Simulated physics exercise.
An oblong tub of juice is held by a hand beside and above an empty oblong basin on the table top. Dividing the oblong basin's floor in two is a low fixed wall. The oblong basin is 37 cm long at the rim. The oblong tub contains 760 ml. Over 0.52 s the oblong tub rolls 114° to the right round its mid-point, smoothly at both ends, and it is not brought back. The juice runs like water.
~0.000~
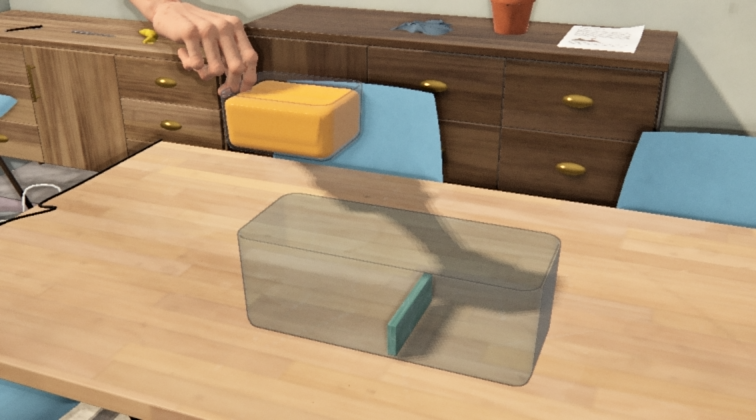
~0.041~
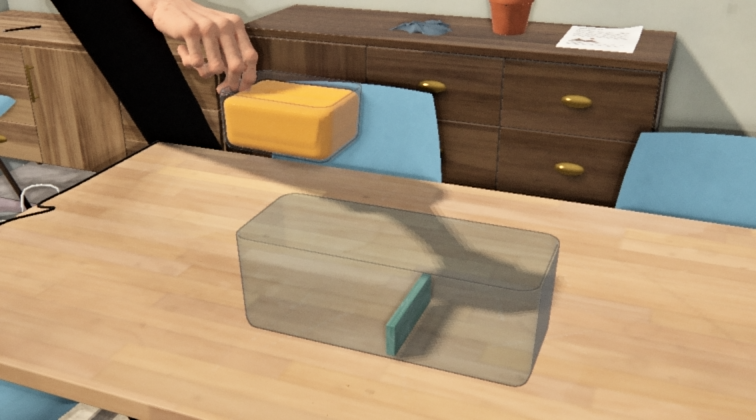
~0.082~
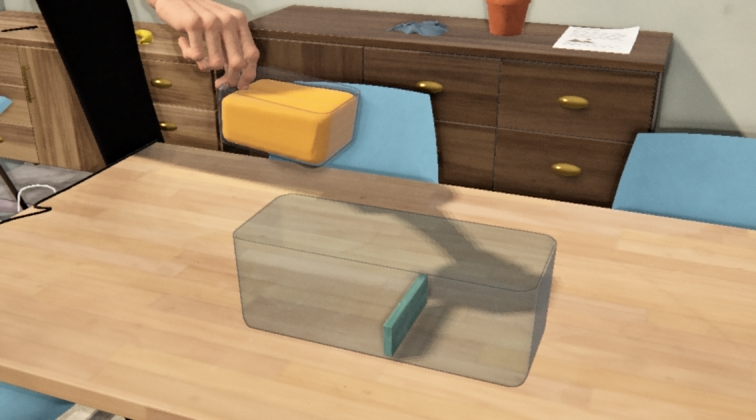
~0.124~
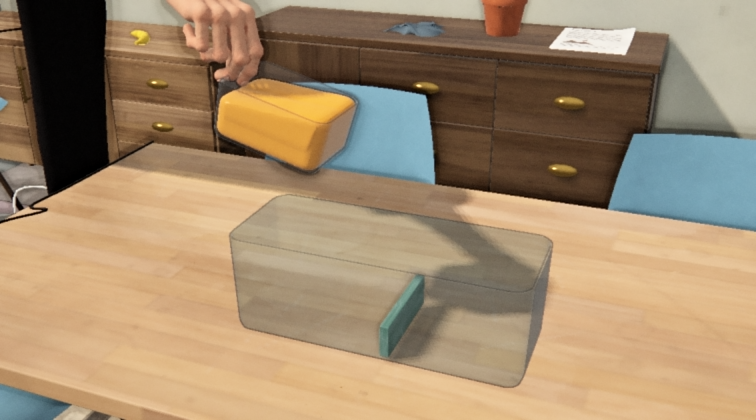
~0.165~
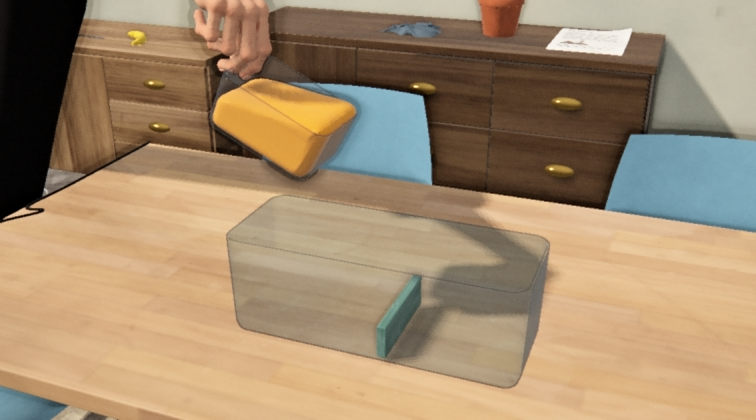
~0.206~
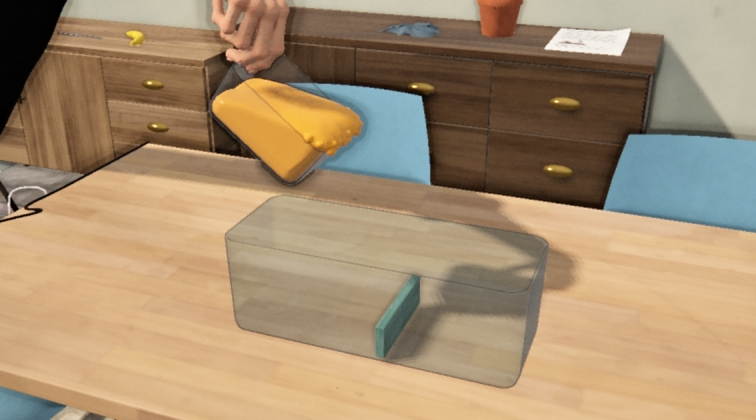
Above a clear basin on a wooden table, a hand tilts a tub of orange liquid rightward.
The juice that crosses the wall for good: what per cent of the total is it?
It is about 21 per cent of the total.
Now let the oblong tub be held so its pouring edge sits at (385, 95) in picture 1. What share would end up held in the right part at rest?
In that case roughly 60 per cent.
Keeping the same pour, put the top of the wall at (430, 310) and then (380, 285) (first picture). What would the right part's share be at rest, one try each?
Roughly 30 per cent, then 60 per cent.
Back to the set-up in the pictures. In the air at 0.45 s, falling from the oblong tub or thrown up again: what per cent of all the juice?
I'd say close to 36 per cent.
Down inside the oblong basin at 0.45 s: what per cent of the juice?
About 52 per cent.
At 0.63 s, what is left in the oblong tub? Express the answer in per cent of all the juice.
I'd estimate some 1 per cent.
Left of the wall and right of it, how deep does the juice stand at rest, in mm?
The left side settles near 20 mm and the right side near 8 mm.
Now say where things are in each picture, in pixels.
Tilt 0°; pouring edge (347, 96); surface from (246, 89) to (348, 101); the oblong basin's rim runs from (262, 214) to (551, 265); the wall's top is at (411, 299), in the first picture.
Tilt 2°; pouring edge (347, 98); surface from (244, 89) to (347, 102), in the second picture.
Tilt 7°; pouring edge (346, 104); surface from (243, 88) to (346, 105), in the third picture.
Tilt 15°; pouring edge (344, 114); surface from (241, 88) to (345, 109), in the fourth picture.
Tilt 26°; pouring edge (342, 127); surface from (237, 89) to (340, 116); 3 per cent is over the edge, in the fifth picture.
Tilt 39°; pouring edge (339, 140); surface from (234, 87) to (328, 118); 9 per cent is over the edge, in the sixth picture.
By 0.45 s the tilt is 109° and 10 per cent is still to pour, 44 is left of the wall and 9 right of it.
By 0.63 s the tilt is 114° and 1 per cent is still to pour, 76 is left of the wall and 15 right of it.
By 0.82 s the tilt is 114° and 0 per cent is still to pour, 68 is left of the wall and 20 right of it.
By 1.02 s the tilt is 114° and 0 per cent is still to pour, 72 is left of the wall and 21 right of it.
At rest 72 per cent lies left of the wall, 21 right of it and 7 outside.
